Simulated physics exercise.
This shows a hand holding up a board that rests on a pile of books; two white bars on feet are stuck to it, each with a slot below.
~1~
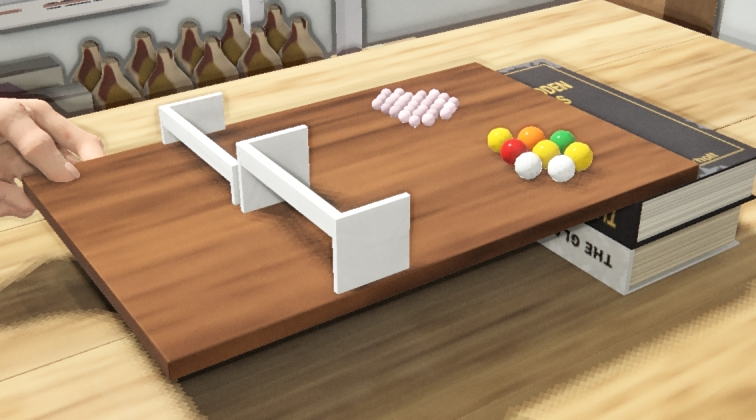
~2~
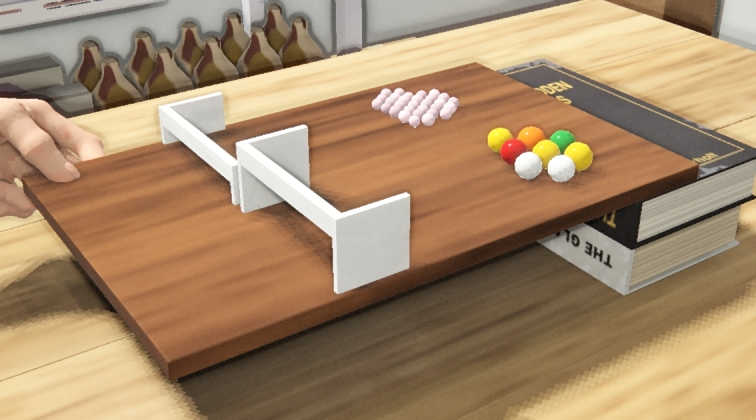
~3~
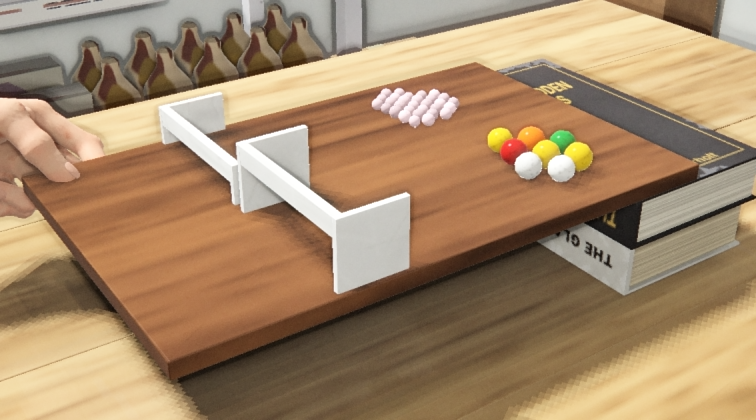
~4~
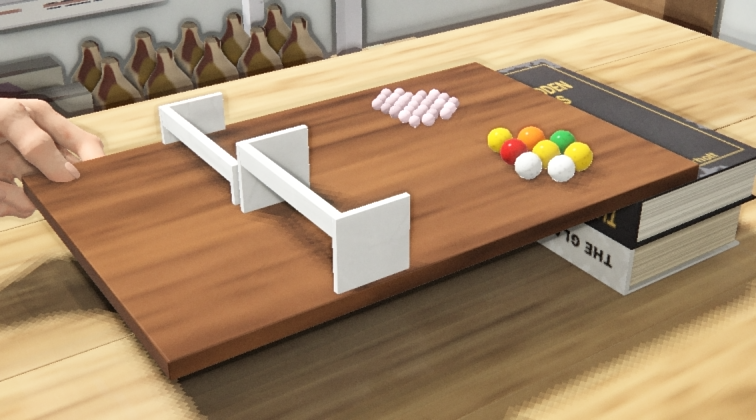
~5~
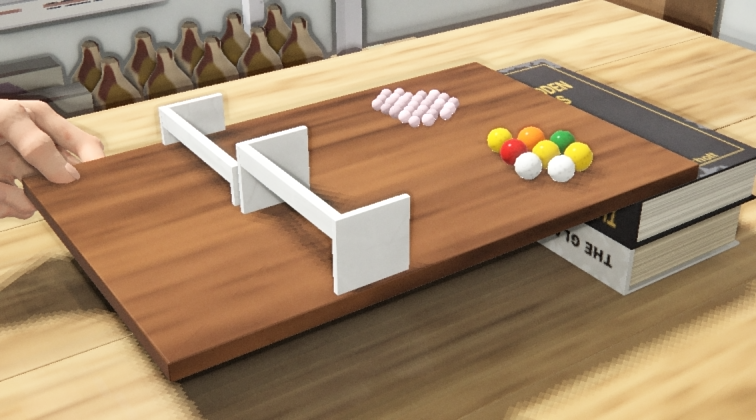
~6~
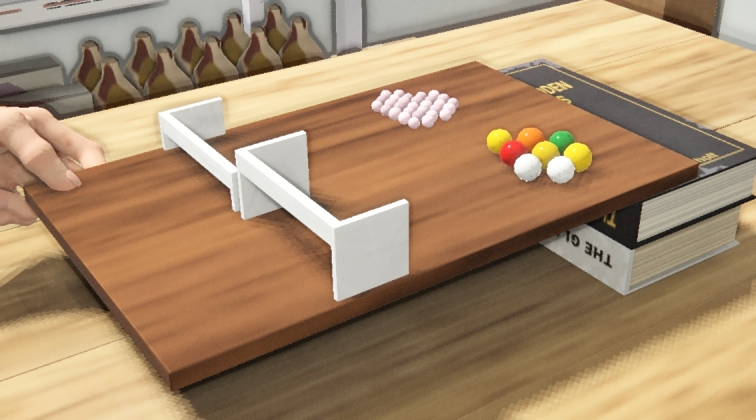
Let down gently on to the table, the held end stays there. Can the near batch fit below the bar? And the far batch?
In short, near batch gets past, far batch gets past.
Then, 0.24 s past the last view, board sloping at 6°; near batch where it was; far batch where it was.
Then, 0.54 s past the last view, board sloping at 12°; near batch on its way down; far batch on its way down.
Then, 0.86 s past the last view, board resting at 14°; near batch all past its gate; far batch all past its gate.
Finally, board resting at 14°; near batch all past its gate; far batch all past its gate.
